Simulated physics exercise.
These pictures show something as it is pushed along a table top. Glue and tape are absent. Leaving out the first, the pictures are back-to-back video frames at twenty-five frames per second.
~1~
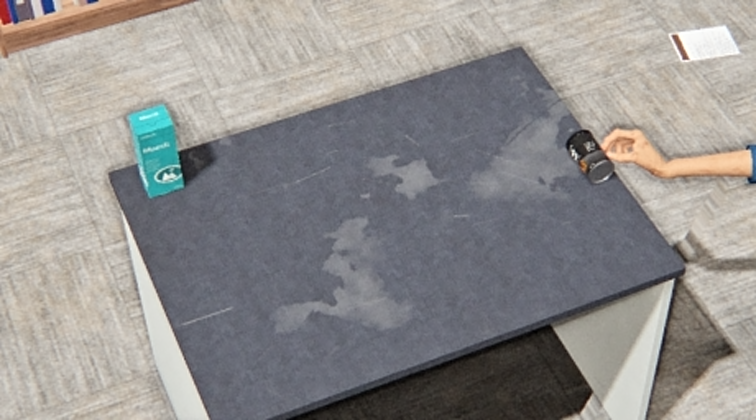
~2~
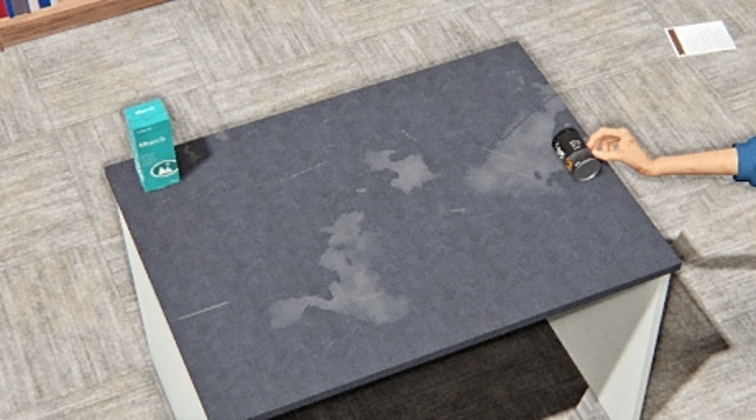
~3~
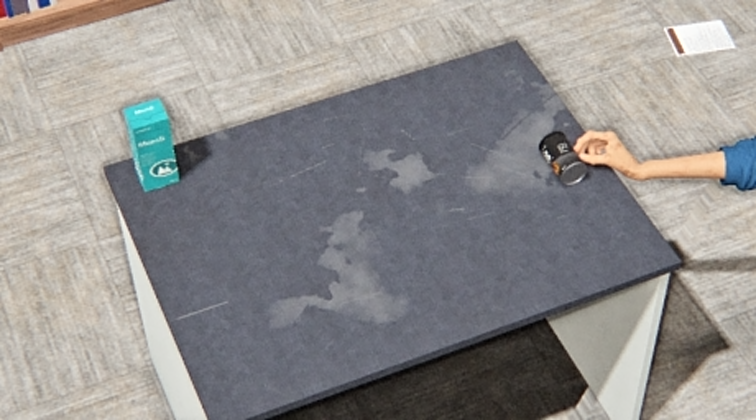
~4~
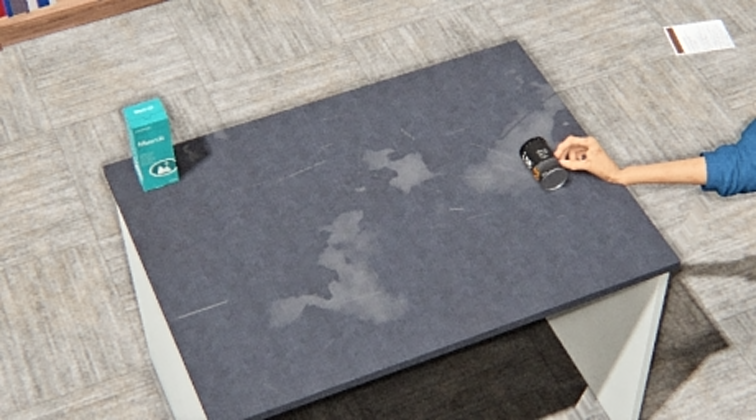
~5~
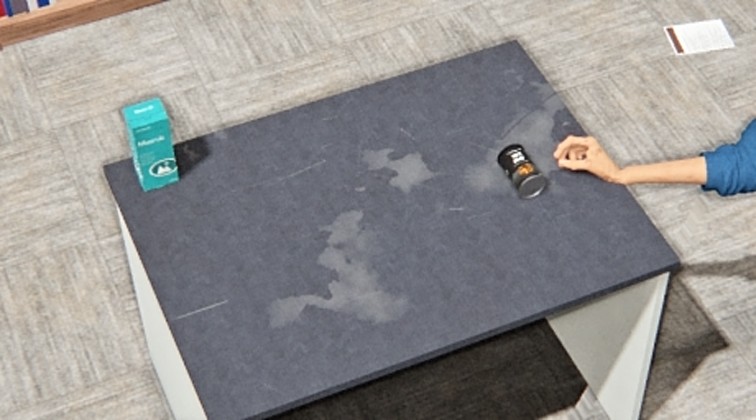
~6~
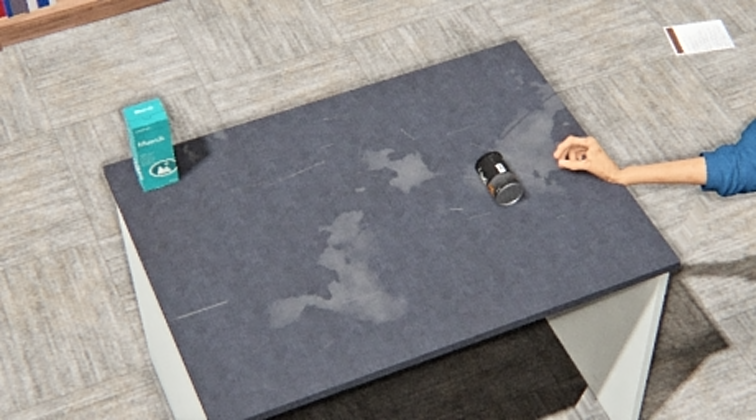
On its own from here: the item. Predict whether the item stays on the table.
It does not stay; it leaves the table.
Then, 0.40 s later than the last frame, black tin moved well along near (291, 248).
Then, 0.80 s later than the last frame, black tin now off the table.
When it is over, off the table, black tin.
